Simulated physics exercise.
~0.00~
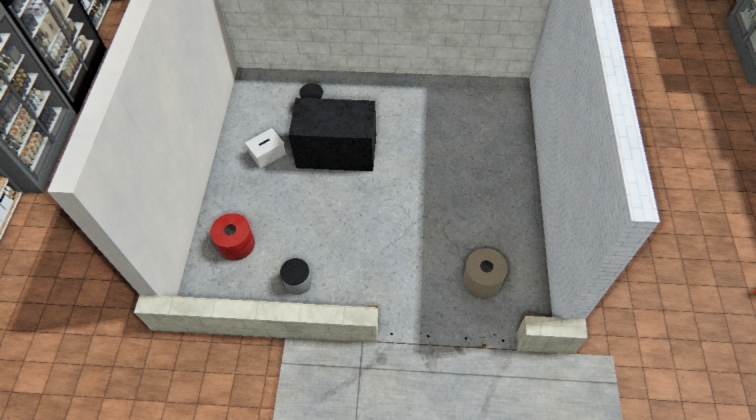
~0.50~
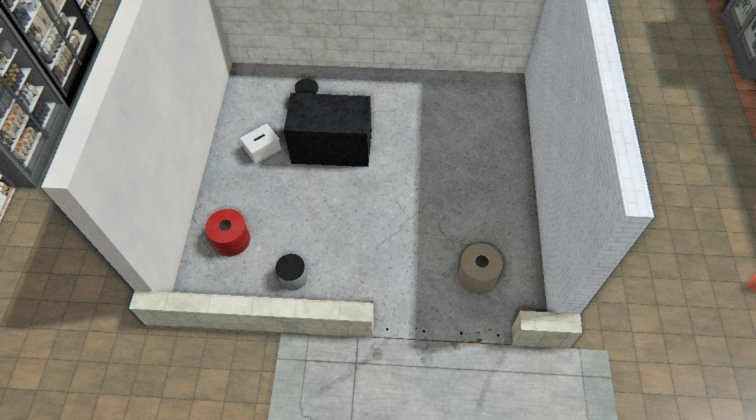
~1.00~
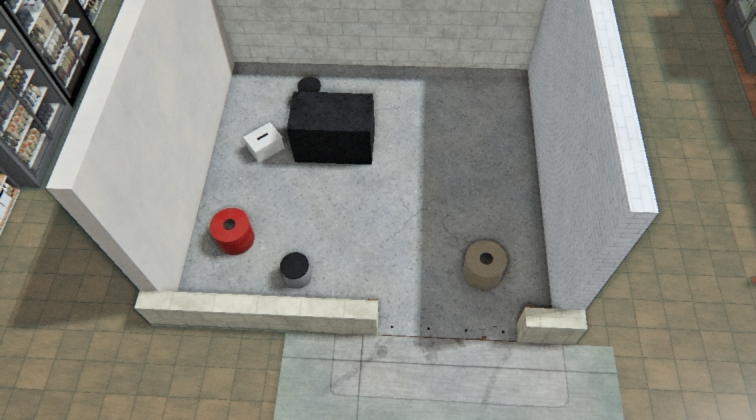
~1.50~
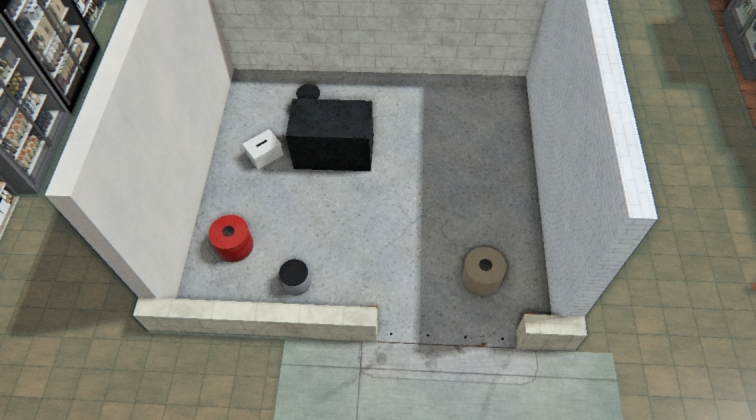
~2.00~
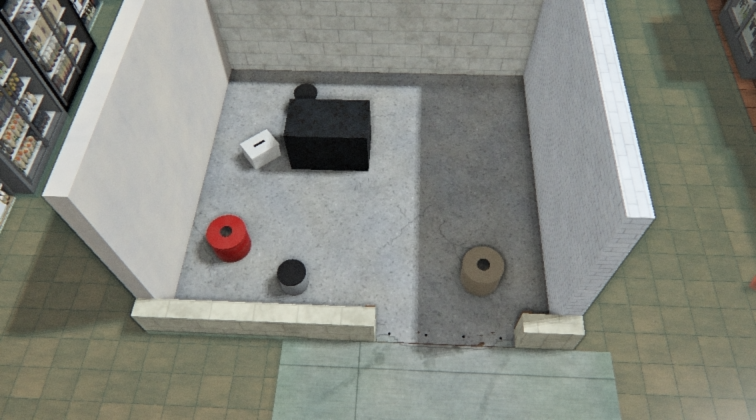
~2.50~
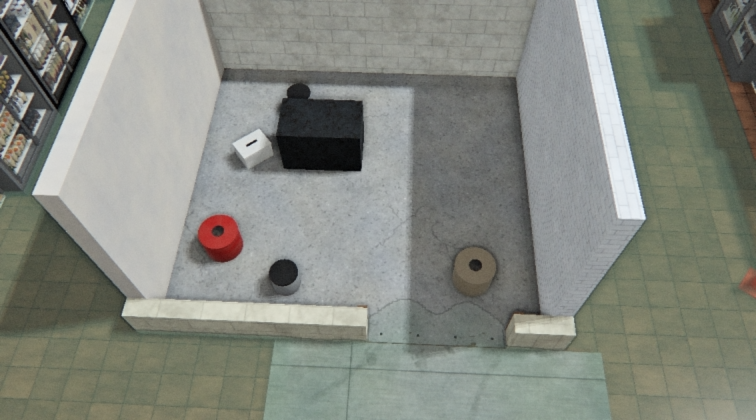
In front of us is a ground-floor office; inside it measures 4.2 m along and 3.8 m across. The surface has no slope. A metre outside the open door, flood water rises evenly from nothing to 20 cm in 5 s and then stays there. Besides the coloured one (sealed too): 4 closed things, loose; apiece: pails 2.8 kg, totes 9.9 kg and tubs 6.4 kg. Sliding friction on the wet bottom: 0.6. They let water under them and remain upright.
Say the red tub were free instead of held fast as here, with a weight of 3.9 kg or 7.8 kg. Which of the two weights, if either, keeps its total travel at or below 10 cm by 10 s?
Outcome: Only the large mass serves.
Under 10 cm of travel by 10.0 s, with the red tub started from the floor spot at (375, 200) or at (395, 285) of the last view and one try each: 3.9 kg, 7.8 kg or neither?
Result, try 1: Both fail; try 2: Both fail.
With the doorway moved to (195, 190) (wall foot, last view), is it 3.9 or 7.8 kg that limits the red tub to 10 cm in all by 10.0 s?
I'd say neither one will work.
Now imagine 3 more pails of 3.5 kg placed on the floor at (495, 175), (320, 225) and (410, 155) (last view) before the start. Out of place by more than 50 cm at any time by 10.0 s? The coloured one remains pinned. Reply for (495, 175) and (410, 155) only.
The first comes out above the threshold, the second above the threshold.
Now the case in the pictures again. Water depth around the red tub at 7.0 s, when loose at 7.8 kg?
1 cm, roughly.
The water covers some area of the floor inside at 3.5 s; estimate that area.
Near 1.5 m2 in all.
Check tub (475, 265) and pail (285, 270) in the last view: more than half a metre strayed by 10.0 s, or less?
In turn: Beyond, below.
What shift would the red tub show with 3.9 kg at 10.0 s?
I'd put it at roughly 20 cm.
After 3.5 s the red tub would be 0 cm from its start with 3.9 kg and 0 cm from its start with 7.8 kg; 0 cm of water round it then.
After 4.5 s the red tub would be 0 cm from its start with 3.9 kg and 0 cm from its start with 7.8 kg; 0 cm of water round it then.
After 7.0 s the red tub would be 0 cm from its start with 3.9 kg and 0 cm from its start with 7.8 kg; 1 cm of water round it then.
After 10.0 s the red tub would be 24 cm from its start with 3.9 kg and 0 cm from its start with 7.8 kg; 4 cm of water round it then.
